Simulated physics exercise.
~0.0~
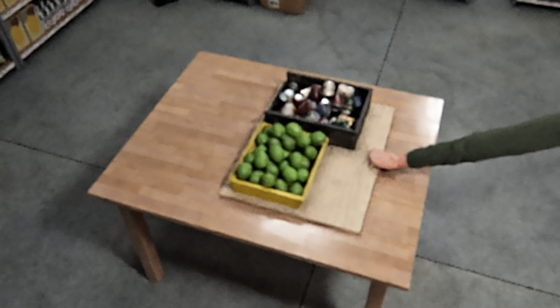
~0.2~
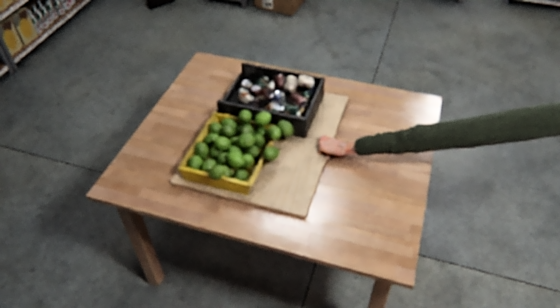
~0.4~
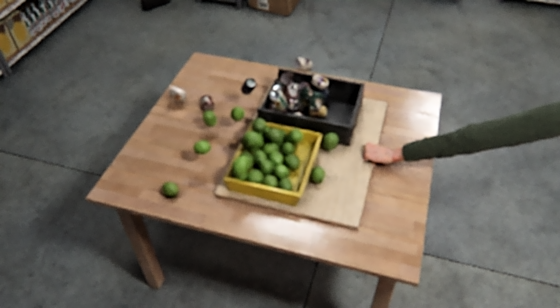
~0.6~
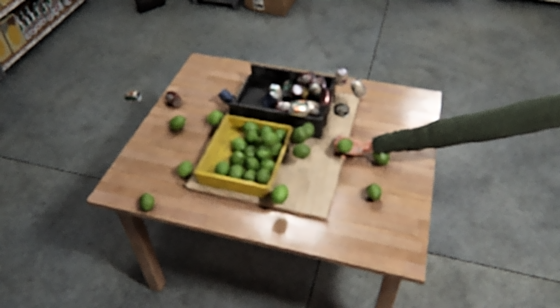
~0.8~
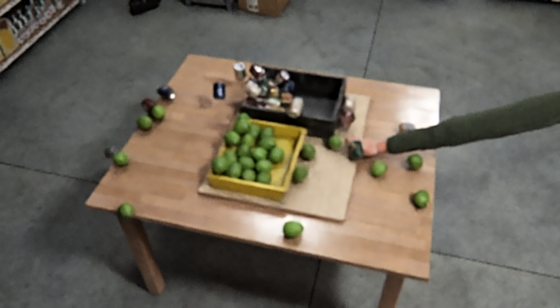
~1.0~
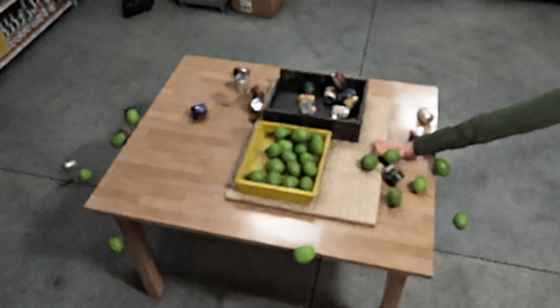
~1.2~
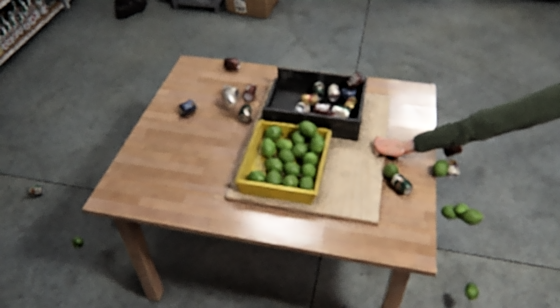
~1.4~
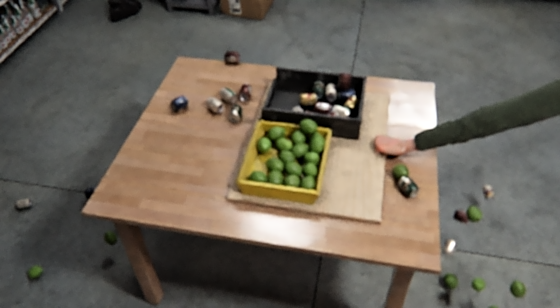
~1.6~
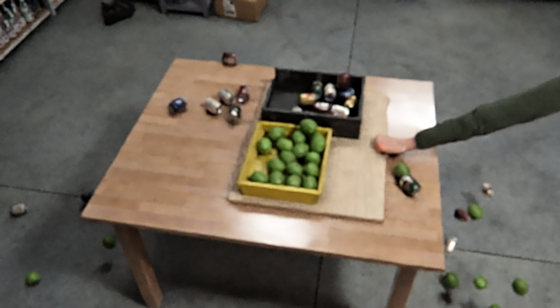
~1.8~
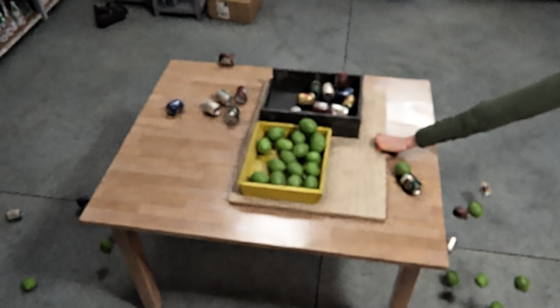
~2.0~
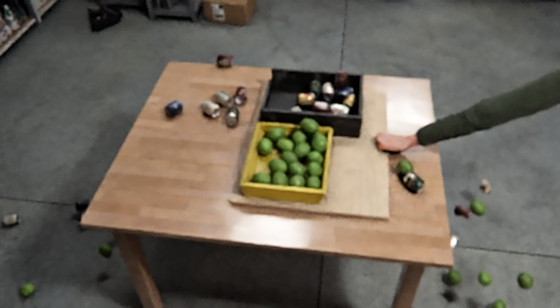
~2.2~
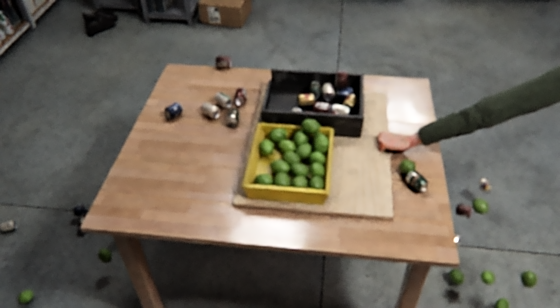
On a wooden table, a hand shakes a board holding lime and can crates, scattering pieces onto tabletop and floor before stopping.
